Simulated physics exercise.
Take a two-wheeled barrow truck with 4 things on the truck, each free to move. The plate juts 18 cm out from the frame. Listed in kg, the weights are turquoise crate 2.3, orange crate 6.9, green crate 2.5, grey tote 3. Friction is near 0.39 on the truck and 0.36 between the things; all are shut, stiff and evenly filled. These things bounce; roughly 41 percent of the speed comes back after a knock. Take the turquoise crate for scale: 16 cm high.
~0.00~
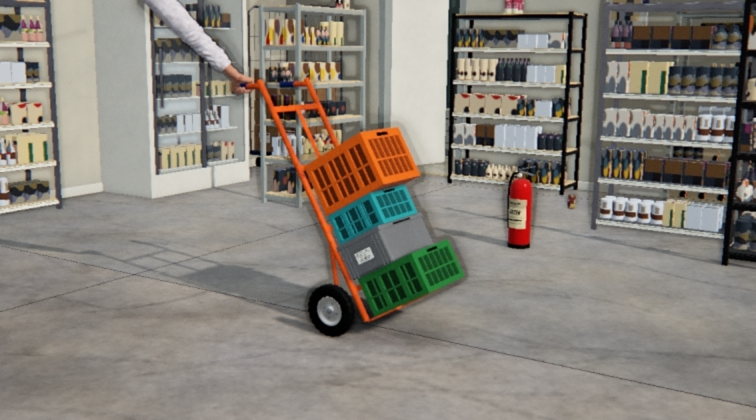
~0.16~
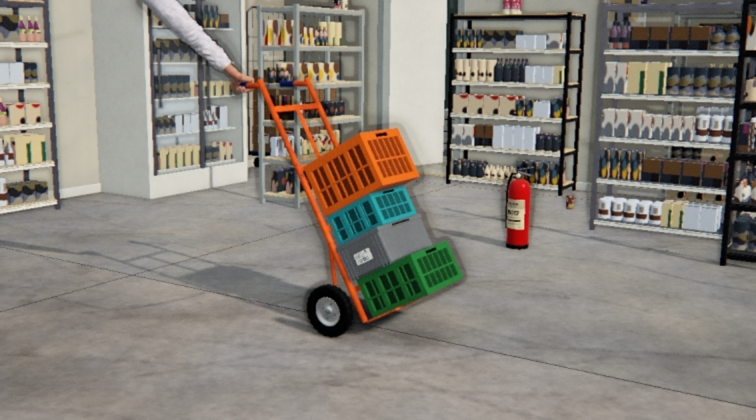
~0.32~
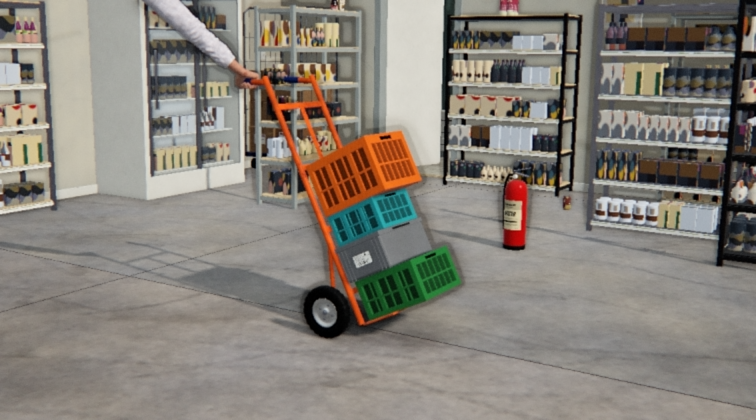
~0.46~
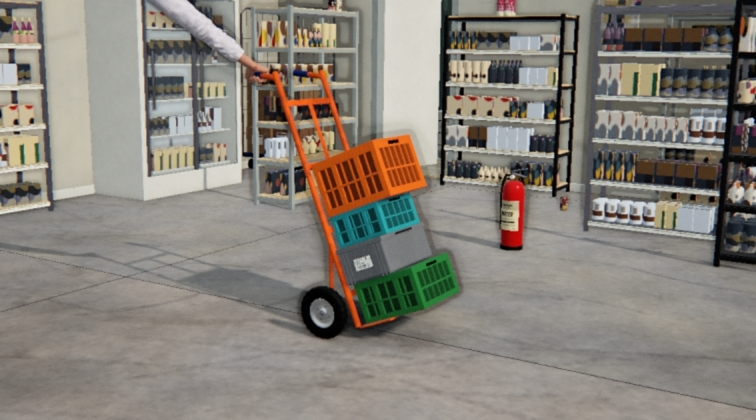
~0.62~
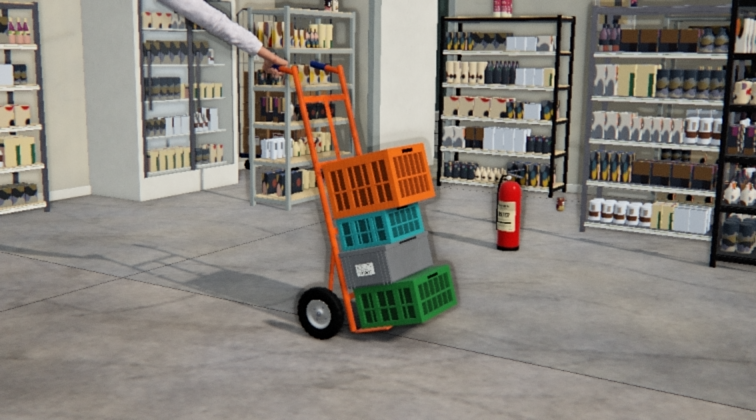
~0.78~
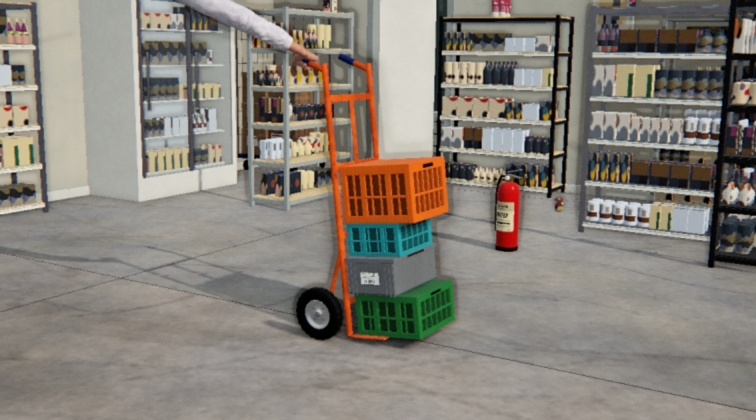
In a storeroom lined with stocked shelves, an orange hand truck stacked with four containers leans back to the left, its handle gripped by a hand reaching from the upper left. The arm pushes the handle up and rightward, slowly at first and then faster, swinging the truck nearly upright.
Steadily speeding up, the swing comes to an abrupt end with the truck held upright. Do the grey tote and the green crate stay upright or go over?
In order: Grey tote: Still standing; green crate: Still standing.
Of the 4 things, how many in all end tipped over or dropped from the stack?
The count comes out at 2.
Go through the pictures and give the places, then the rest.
Leaning back 30°; grey tote (387, 246); green crate (412, 278), in the first frame.
Leaning back 29°; turquoise crate (372, 215); orange crate (362, 172), in the second frame.
Leaning back 27°; turquoise crate (373, 217); orange crate (364, 173), in the third frame.
Leaning back 23°; turquoise crate (375, 220); orange crate (369, 176), in the fourth frame.
Leaning back 16°; turquoise crate (381, 226); orange crate (379, 181), in the fifth frame.
Leaning back 7°; grey tote (392, 268); green crate (406, 307), in the sixth frame.
After 1.28 s, truck upright; grey tote 4° off its base near (405, 277); green crate 4° off its base near (407, 315); orange crate 10° off its base.
After 1.78 s, truck upright; turquoise crate and orange crate now dropped from the stack; grey tote 4° off its base near (405, 277); green crate 4° off its base near (407, 315).
After 2.18 s, truck upright; grey tote 4° off its base near (406, 277); green crate 4° off its base near (406, 315).
In the end (3.3 s), dropped from the stack and tipped over, turquoise crate and orange crate; the other 2 under 10 cm from the start. At the end, from the last picture's camera, grey tote near (406, 277), green crate near (406, 315).
